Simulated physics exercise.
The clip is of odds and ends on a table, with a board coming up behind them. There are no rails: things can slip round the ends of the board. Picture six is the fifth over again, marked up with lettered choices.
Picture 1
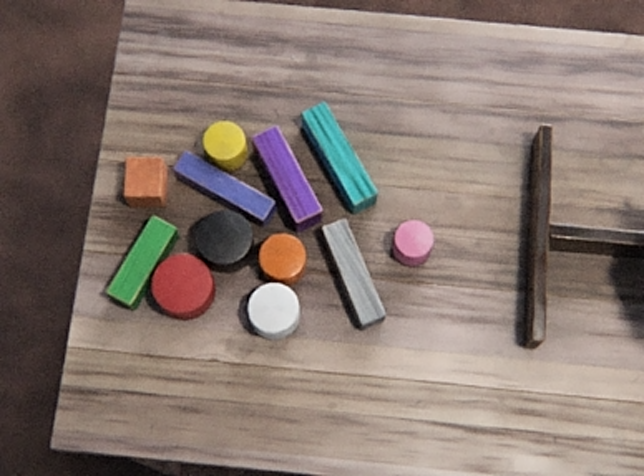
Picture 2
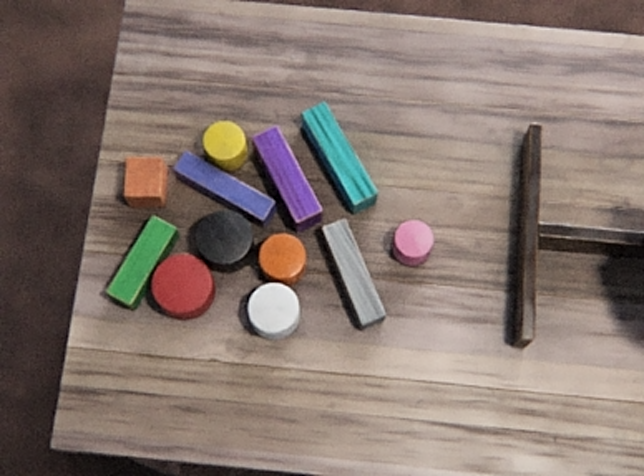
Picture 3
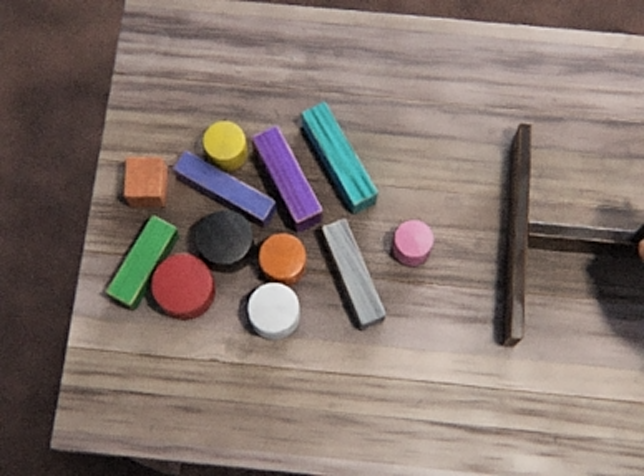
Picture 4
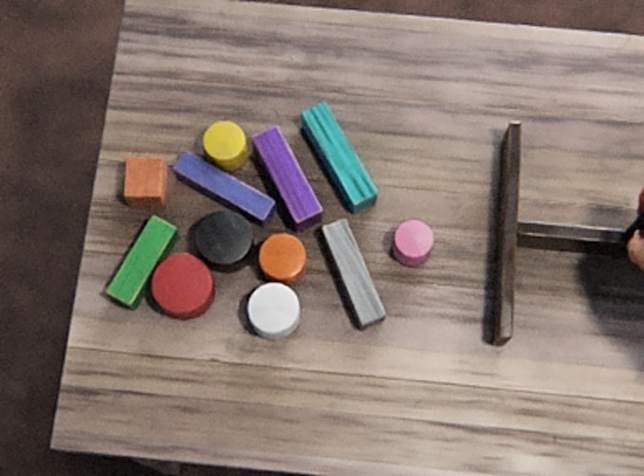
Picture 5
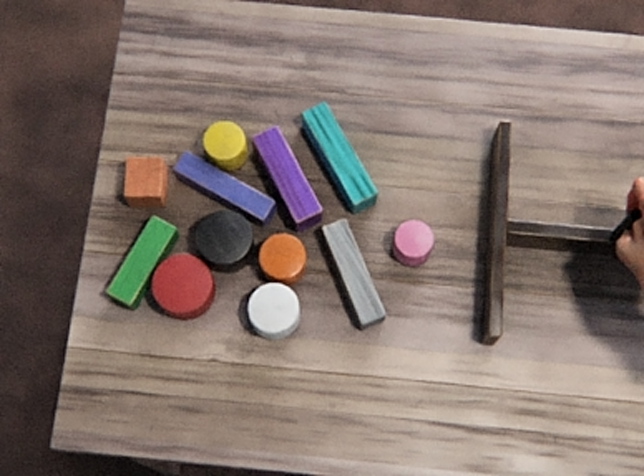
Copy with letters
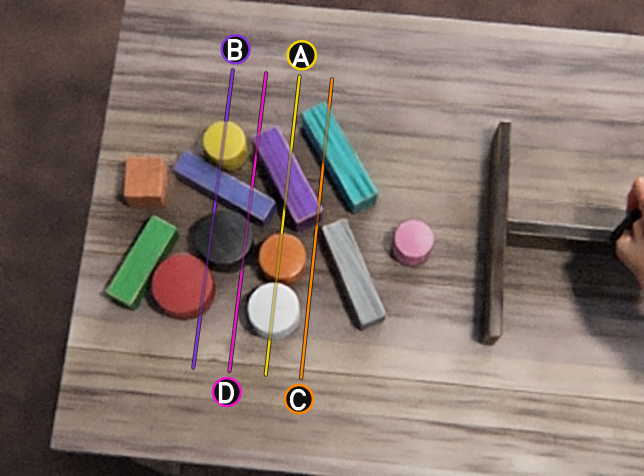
On a pale wood-grain tabletop seen from above, small coloured pieces lie clustered at the left. Yellow, black, red, orange and white round tins sit among blue, purple, turquoise, green and grey sticks and an orange block, with a pink tin to their right. From the right, a dark upright board on a handle slides slowly left, a hand coming into view behind it, while the pieces and camera stay still.
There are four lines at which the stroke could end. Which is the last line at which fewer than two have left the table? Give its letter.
B.
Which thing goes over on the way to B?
It is the green stick.
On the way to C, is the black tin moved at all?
Yes.
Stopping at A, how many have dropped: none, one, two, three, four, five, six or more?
By then, none.
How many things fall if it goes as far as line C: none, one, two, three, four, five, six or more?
By then, none.
On the marked copy, A at (283, 219); B at (214, 213); C at (317, 222); D at (249, 216).
Following B. Soon after the start, board (397, 216); grey stick (348, 274); pink tin (368, 240).
Later, board (295, 206); green stick (128, 264); orange block (142, 180).
In the end, board (216, 199); green stick over the edge; orange block (96, 185); one fallen.
As for the rest, A is within the limit but short; C is within the limit but short; D is within the limit but short.
